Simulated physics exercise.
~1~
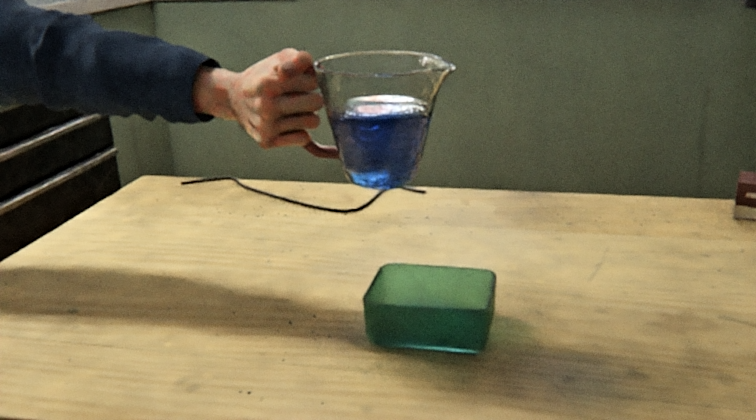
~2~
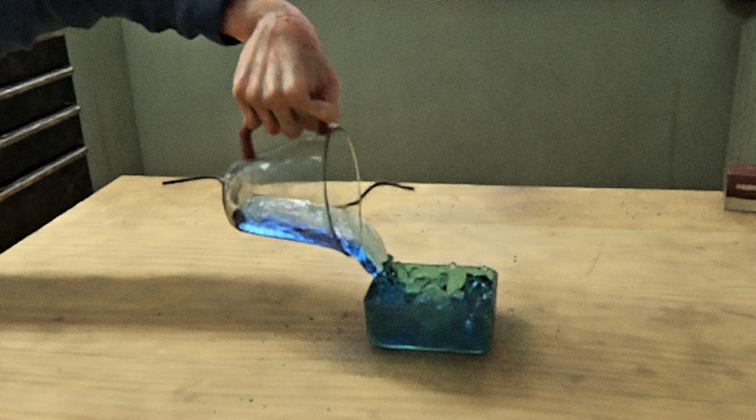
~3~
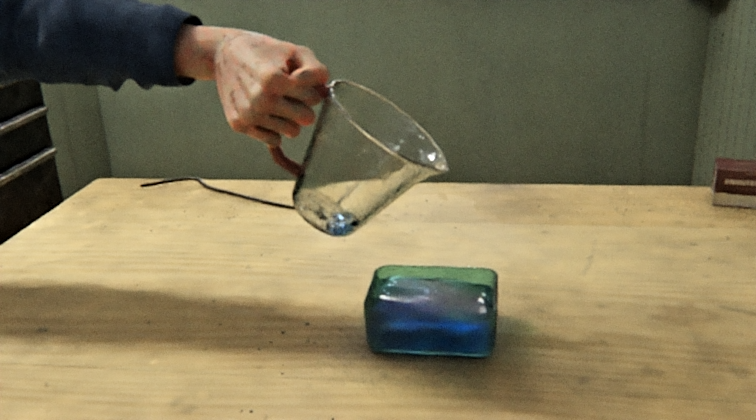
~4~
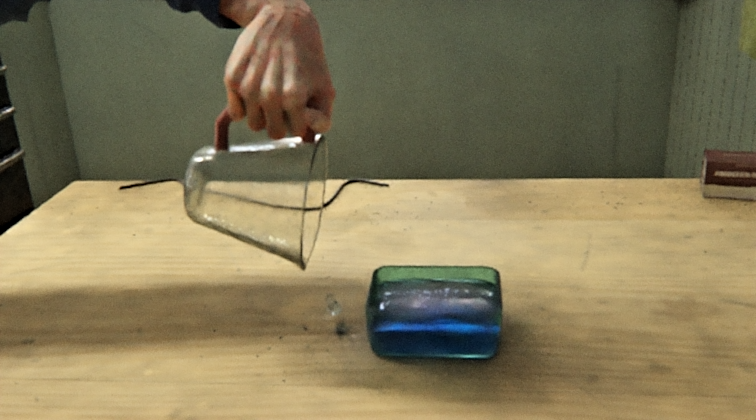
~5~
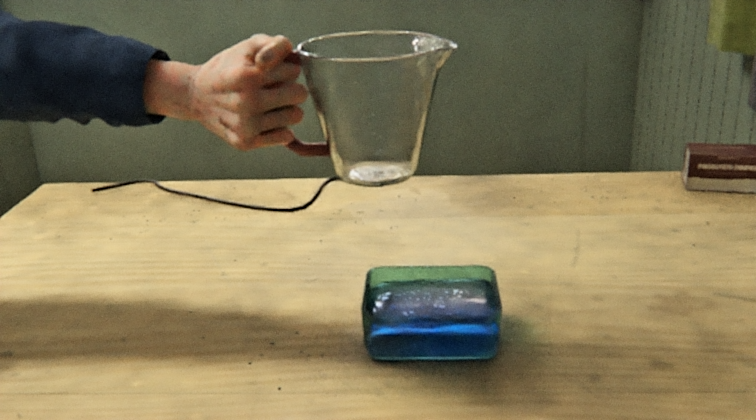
We see a hand tip a clear jug of blue liquid over a green glass-like box on a wooden table, pouring, easing back, then tilting again before levelling the jug, which ends empty-looking above the box, now holding much blue liquid.
